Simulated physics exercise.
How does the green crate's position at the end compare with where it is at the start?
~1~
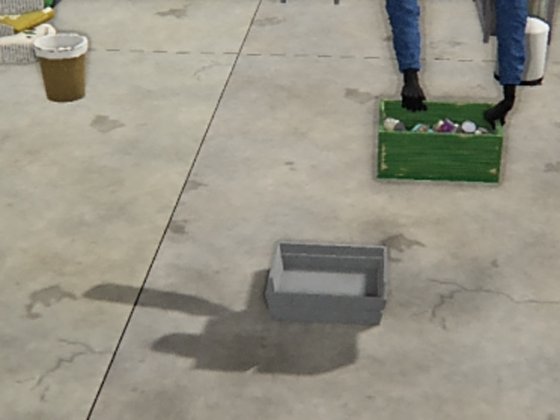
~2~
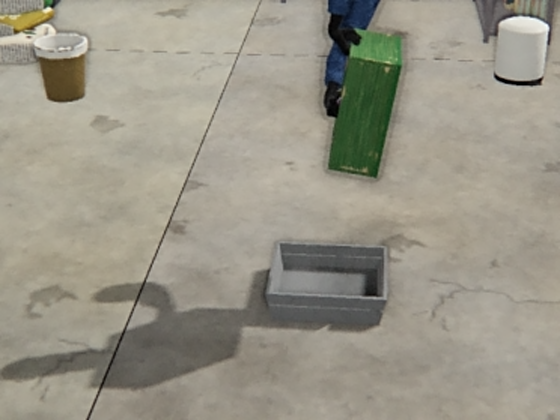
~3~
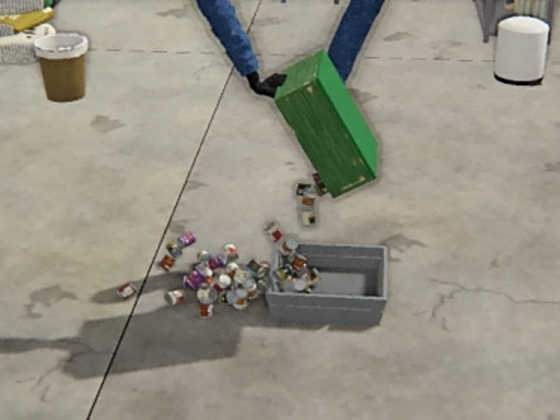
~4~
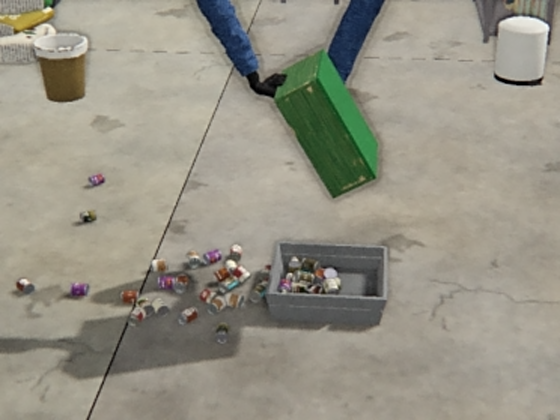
At the end the green crate is further left than at the start, and it is held tipped over above the grey carton instead of sitting upright to the upper right of it.
